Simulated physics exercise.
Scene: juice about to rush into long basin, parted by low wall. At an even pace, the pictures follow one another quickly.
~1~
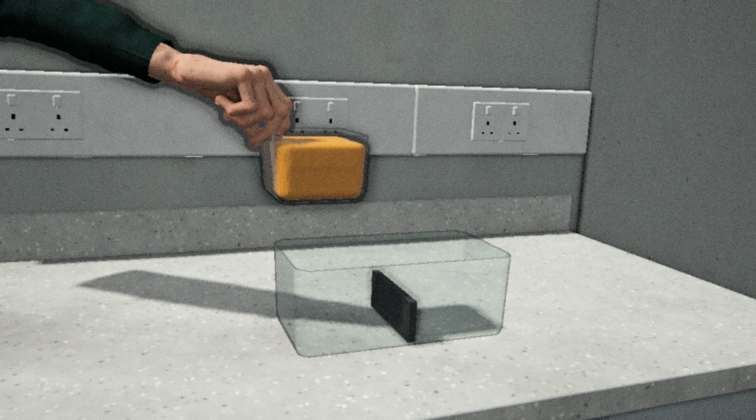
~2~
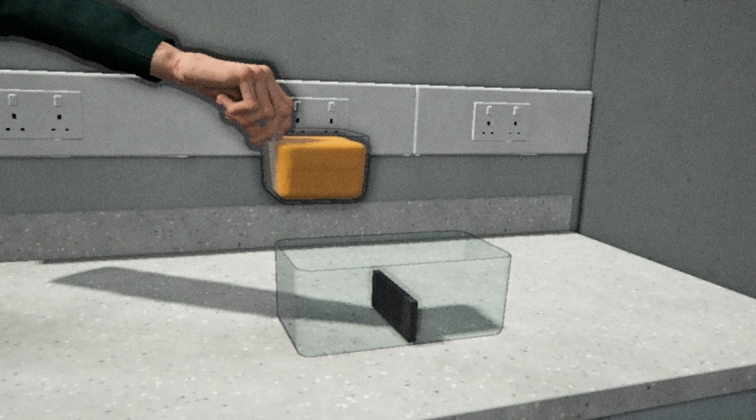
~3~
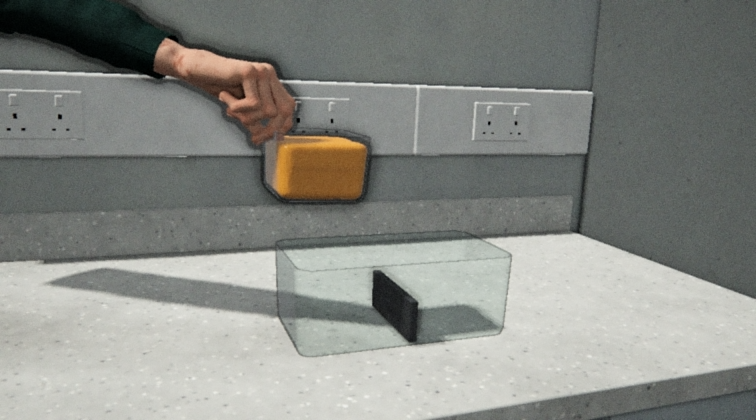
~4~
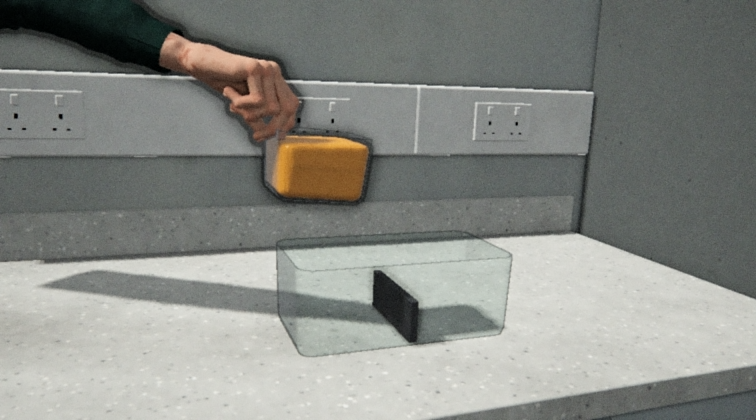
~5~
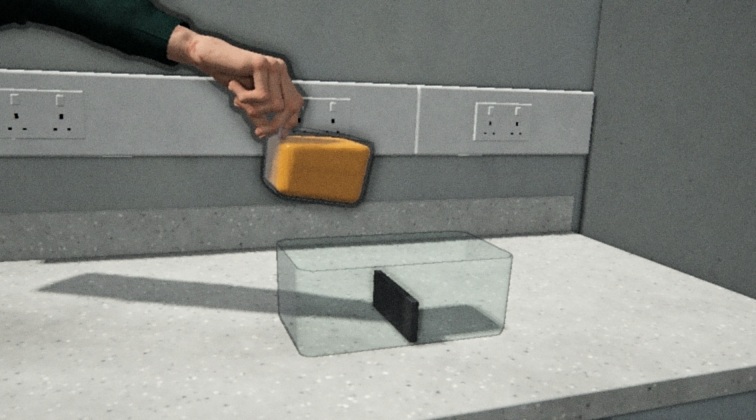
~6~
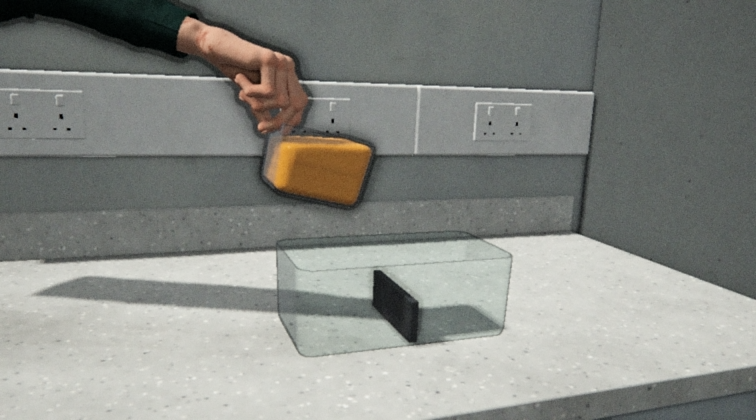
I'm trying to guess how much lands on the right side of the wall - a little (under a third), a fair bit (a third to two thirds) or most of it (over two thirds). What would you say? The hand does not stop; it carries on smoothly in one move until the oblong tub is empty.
I would say a fair bit, a third to two thirds.
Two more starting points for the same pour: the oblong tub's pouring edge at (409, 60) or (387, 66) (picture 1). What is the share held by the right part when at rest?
Roughly 90 percent on the first try and 95 percent on the second.
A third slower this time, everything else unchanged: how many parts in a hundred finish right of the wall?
It comes to around 65 per cent.
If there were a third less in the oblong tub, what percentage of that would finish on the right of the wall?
Some 30 parts in a hundred, give or take.
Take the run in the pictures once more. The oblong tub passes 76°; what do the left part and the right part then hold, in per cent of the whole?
About 0 per cent left, 15 per cent right.
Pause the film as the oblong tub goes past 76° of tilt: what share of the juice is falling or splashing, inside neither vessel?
About 30 per cent.
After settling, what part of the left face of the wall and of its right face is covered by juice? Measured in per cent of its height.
20 left, 40 right, give or take.
A moment on, the oblong tub is tipped on its side and 52 per cent is still to pour, 2 is left of the wall and 14 right of it.
Next, the oblong tub is tipped right over and 6 per cent is still to pour, 27 is left of the wall and 60 right of it.
Then the oblong tub is tipped right over and 0 per cent is still to pour, 39 is left of the wall and 60 right of it.
Later the oblong tub is tipped right over and 0 per cent is still to pour, 39 is left of the wall and 60 right of it.
At rest 39 per cent lies left of the wall, 60 right of it and 1 outside.
